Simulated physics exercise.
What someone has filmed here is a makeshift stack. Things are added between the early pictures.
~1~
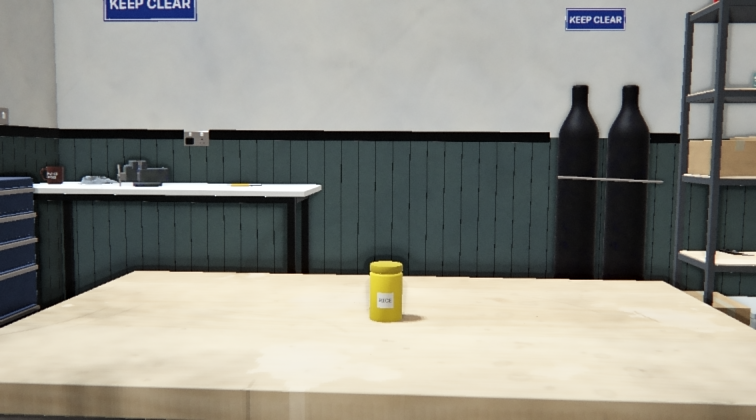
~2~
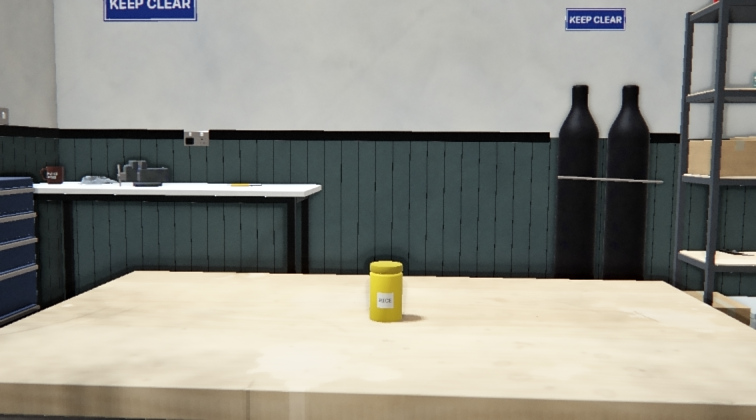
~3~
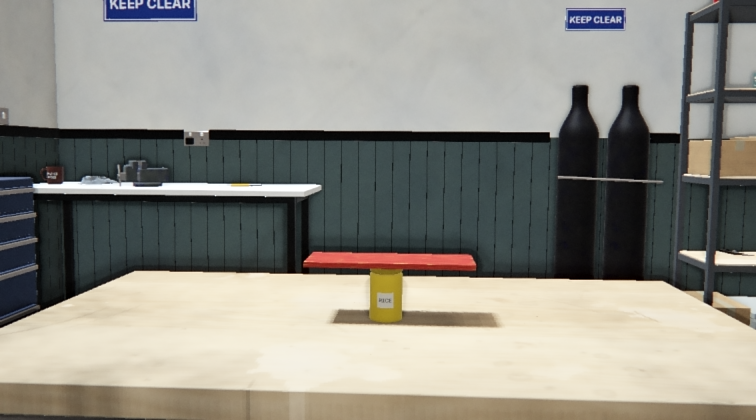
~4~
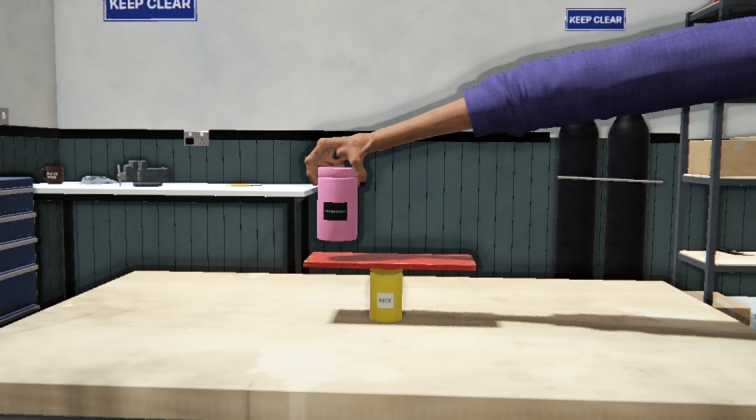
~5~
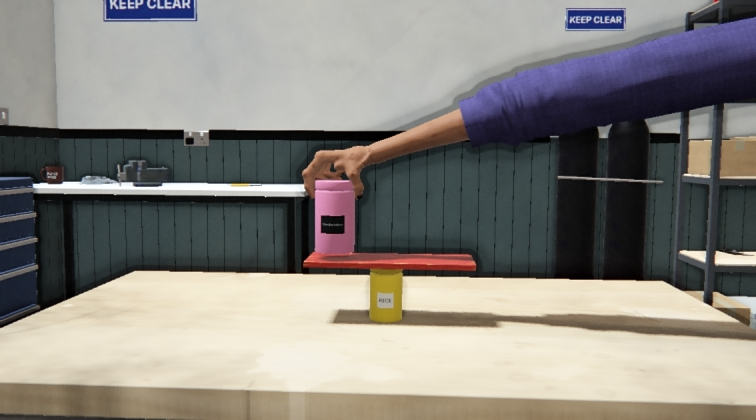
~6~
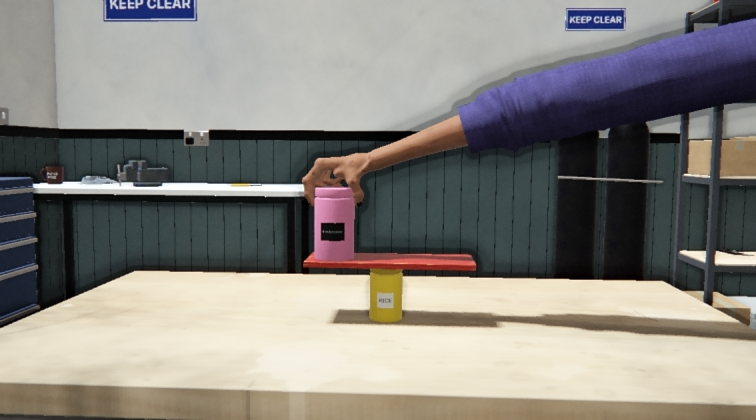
A yellow jar stood alone on a wooden table before a flat red board appeared across its top, and then a purple-sleeved arm lowered a pink jar onto the board's left end.
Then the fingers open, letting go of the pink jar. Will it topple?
Yes.
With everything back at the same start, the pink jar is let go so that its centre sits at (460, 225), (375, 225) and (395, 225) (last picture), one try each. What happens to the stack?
First time it falls over, second time it stays put, third time it stays put.
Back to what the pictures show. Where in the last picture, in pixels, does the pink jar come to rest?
It ends up close to (249, 302).
Then, 0.30 s on from there, pink jar now fallen; red board turned 27° from how it was put.
Then, 0.40 s on from there, red board turned 56° from how it was put.
Then, 0.50 s on from there, red board turned 65° from how it was put.
Then, 0.80 s on from there, red board turned 35° from how it was put.
In the end, fallen, pink jar; moved from the start, red board; yellow jar unmoved. At the end, from the last picture's camera, pink jar near (250, 302). The stack loses its balance.
